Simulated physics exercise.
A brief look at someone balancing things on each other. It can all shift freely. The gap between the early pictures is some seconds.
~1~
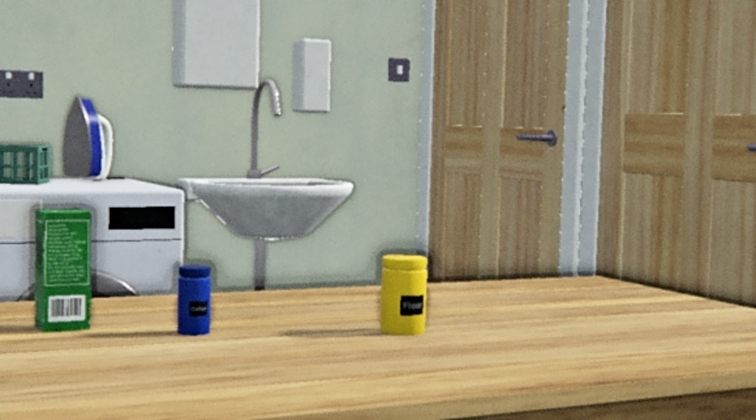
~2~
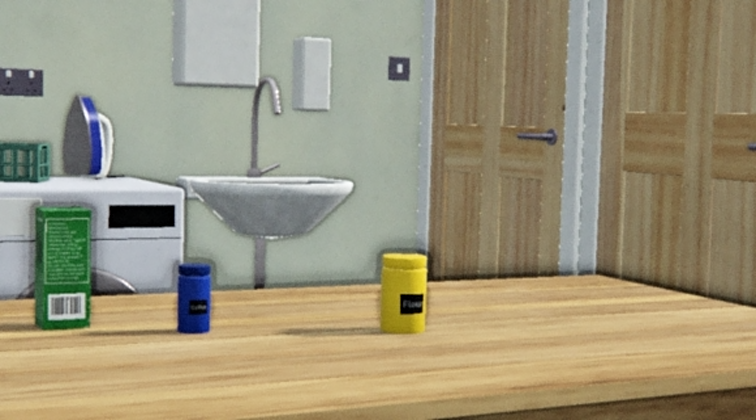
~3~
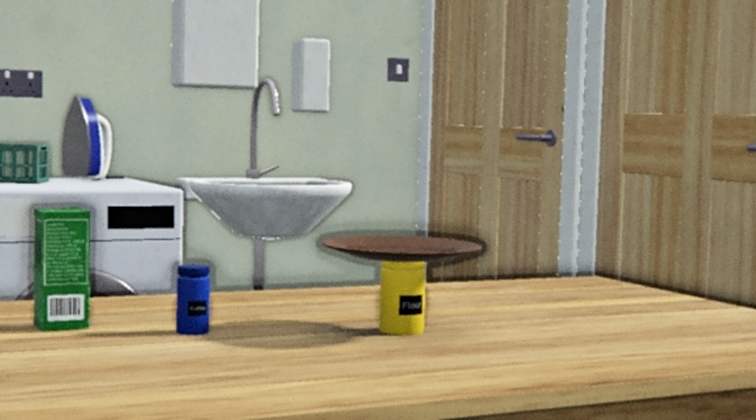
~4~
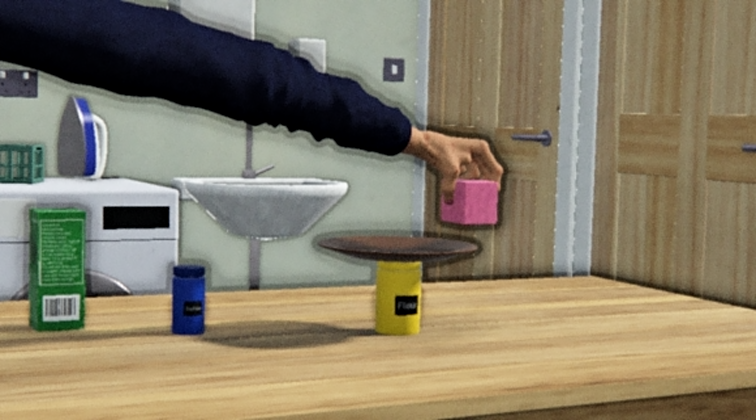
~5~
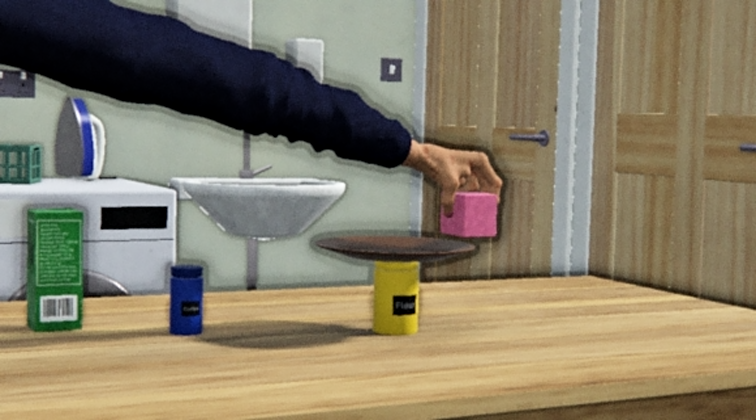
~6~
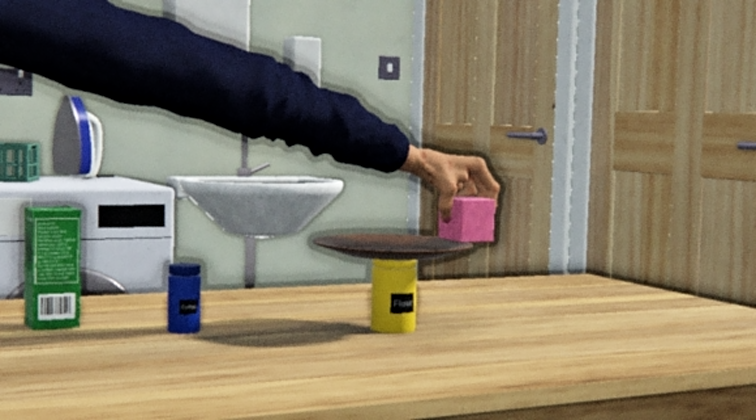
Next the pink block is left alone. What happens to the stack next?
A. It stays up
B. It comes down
It comes down.
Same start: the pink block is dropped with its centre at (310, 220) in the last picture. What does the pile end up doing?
What happens next is that it tips over.
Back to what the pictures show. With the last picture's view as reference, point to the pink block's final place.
About (475, 305).
Then, 0.30 s later than the last frame, pink block now fallen.
Then, 0.40 s later than the last frame, things are still on the move.
Then, 1.70 s later than the last frame, nothing new.
When it is over, fallen, pink block; the other 4 as before. End places, in pixels of the last picture, pink block near (475, 305). The pile comes apart.
